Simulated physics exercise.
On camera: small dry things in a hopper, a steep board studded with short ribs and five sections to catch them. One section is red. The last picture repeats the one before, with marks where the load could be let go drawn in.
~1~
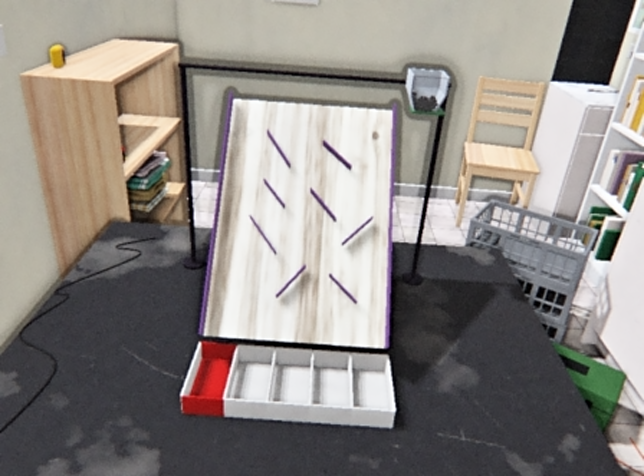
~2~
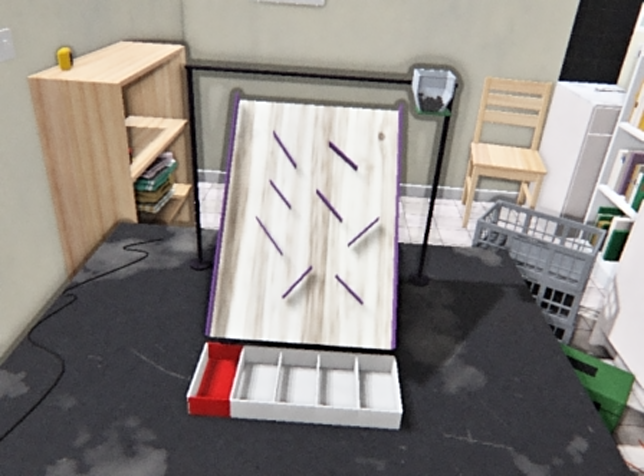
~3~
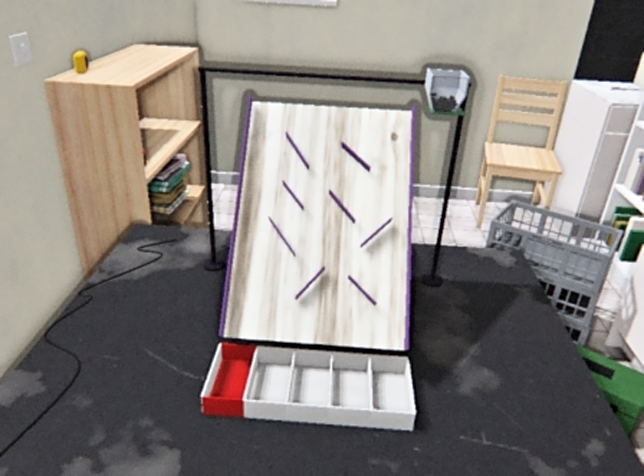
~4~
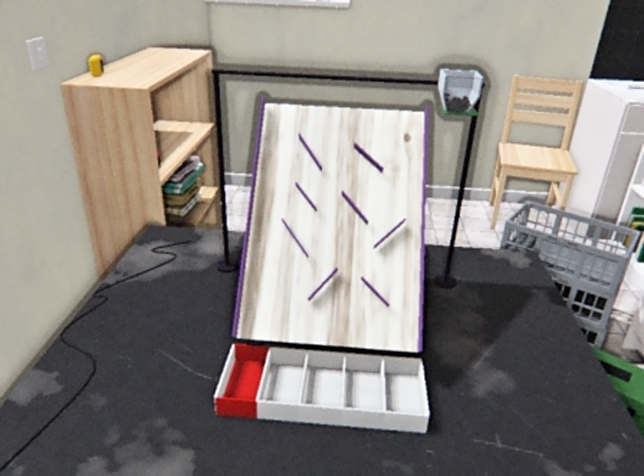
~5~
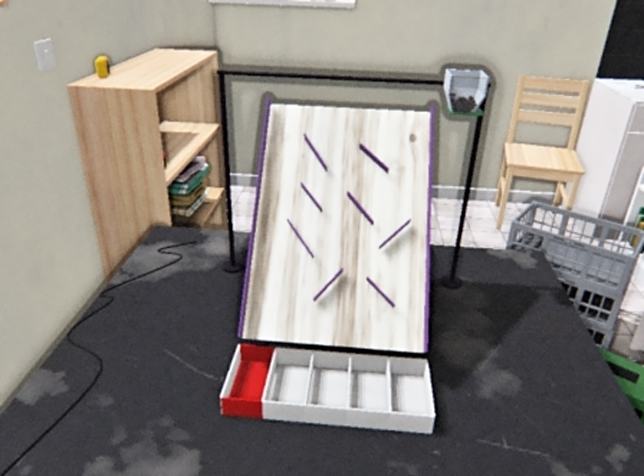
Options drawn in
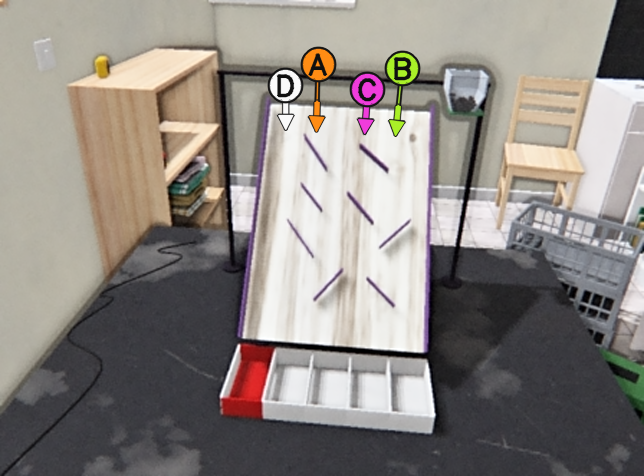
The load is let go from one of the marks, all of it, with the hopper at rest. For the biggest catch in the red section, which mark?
Mark D.
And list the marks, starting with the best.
D, A, C, B.
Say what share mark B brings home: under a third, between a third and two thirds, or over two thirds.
Mark B gives under a third.
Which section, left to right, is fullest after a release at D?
It is the first one.
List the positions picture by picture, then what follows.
Hopper at (424, 102), black beans, door shut, in the first picture.
Ribs (273, 130) to (296, 164), (330, 141) to (358, 167), (270, 179) to (290, 206), in the second picture.
Ribs (330, 189) to (355, 220), (269, 217) to (295, 254), (361, 245) to (392, 217), in the third picture.
Ribs (308, 299) to (337, 268), (362, 276) to (390, 305), in the fourth picture.
Red section at (242, 407), number 1 of 5 from the left, in the fifth picture.
On the marked copy, mark A meets the board at (316, 126); mark B meets the board at (396, 130); mark C meets the board at (365, 128); mark D meets the board at (285, 124).
With A, about a quarter in the red section, most in other sections, a stray few outside the box.
With B, none in the red section, nearly all in other sections.
With C, a small part in the red section, most in other sections.
With D, about two thirds in the red section, about a quarter in other sections.
